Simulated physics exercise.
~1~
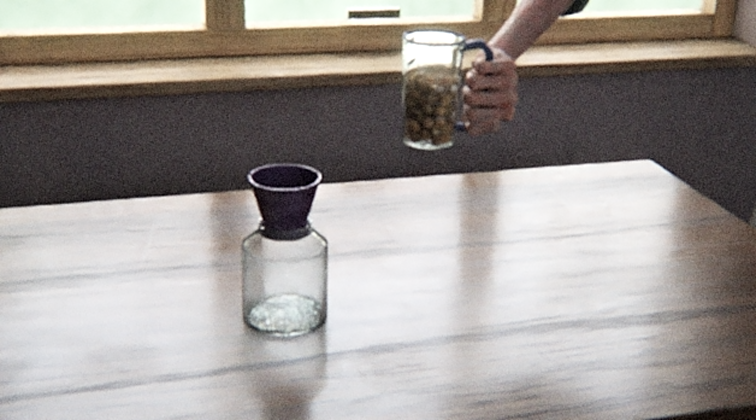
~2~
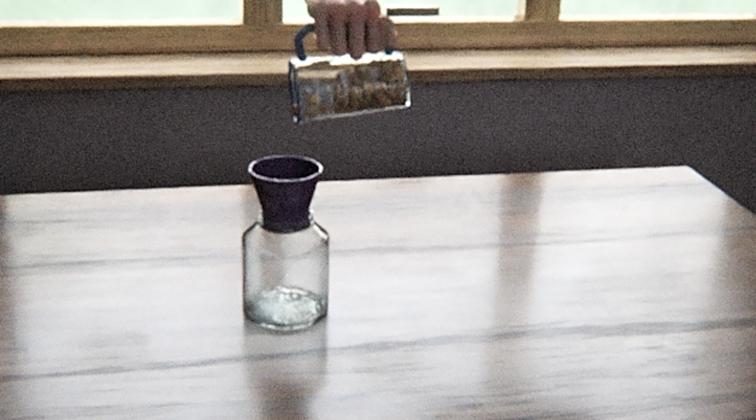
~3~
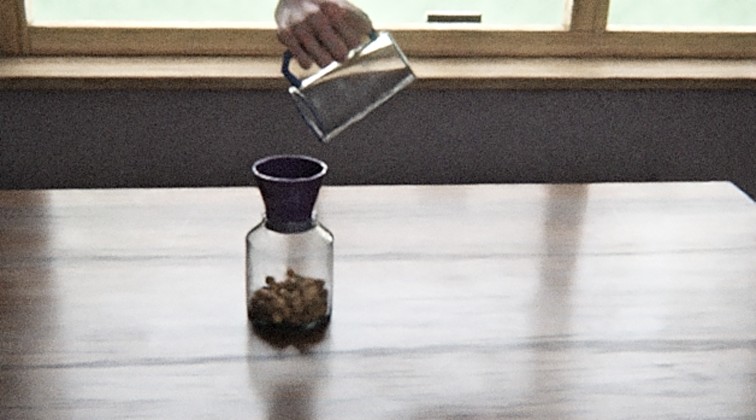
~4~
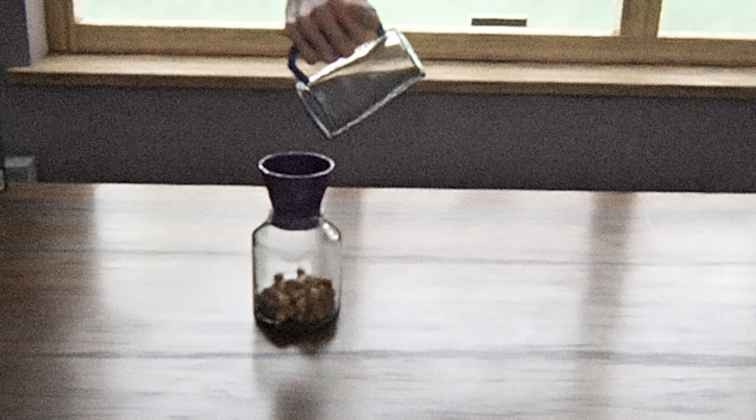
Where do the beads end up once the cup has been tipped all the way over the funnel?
Most of them end up in the glass jar, heaped at the bottom. Few, if any, are spilt on the table or left behind in the cup or funnel.
